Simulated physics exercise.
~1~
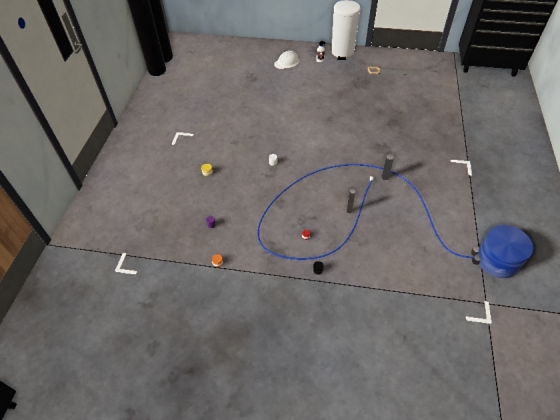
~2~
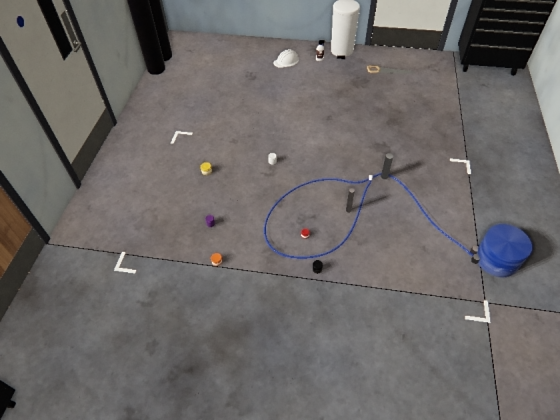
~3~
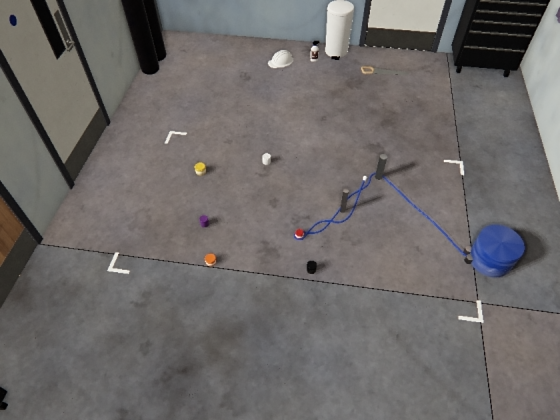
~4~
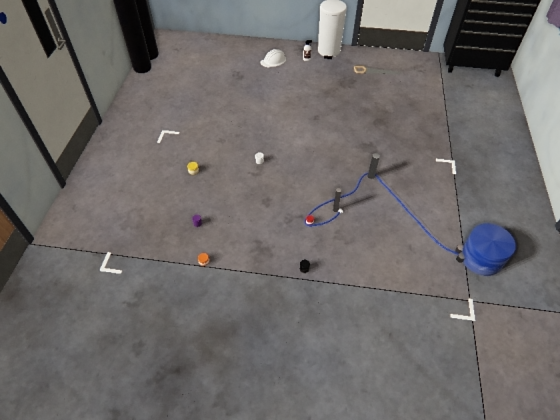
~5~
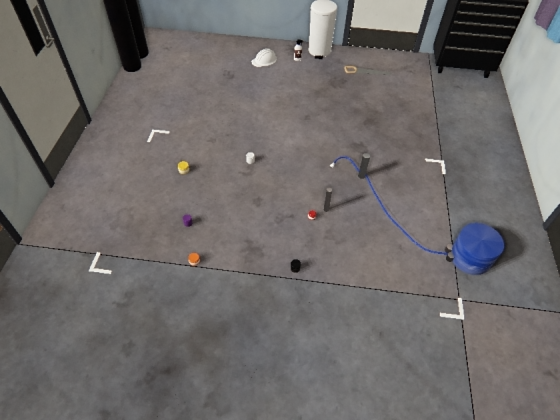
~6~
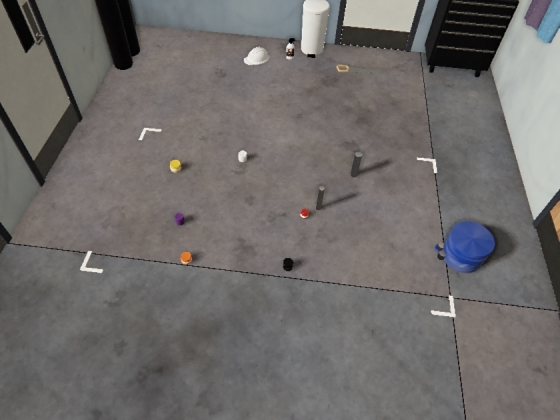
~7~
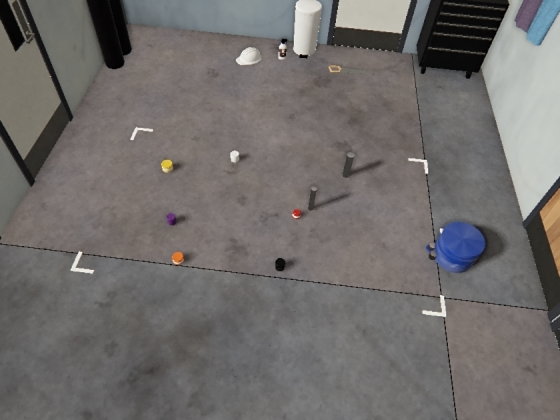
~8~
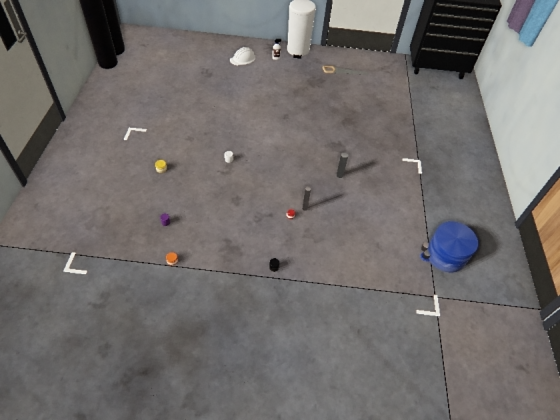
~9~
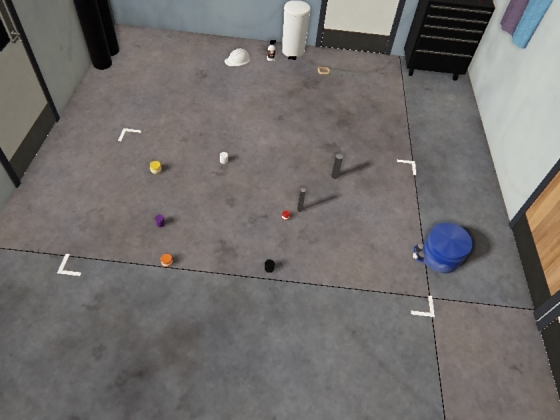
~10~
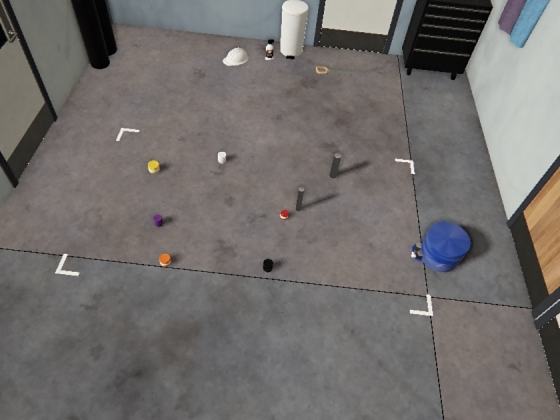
At the start, a blue cord runs from a round blue machine at the right, past two grey posts, and loops widely around a small red jar on a grey floor, with yellow, white, purple, orange and black containers nearby. The loop shrinks and tightens as the cord is drawn in toward the machine. It catches the red jar and shifts it a little right and away. The cord then slips free, its end passing the posts, and disappears into the machine. The view drifts slightly right, and the red jar rests near the posts, the other containers unmoved.
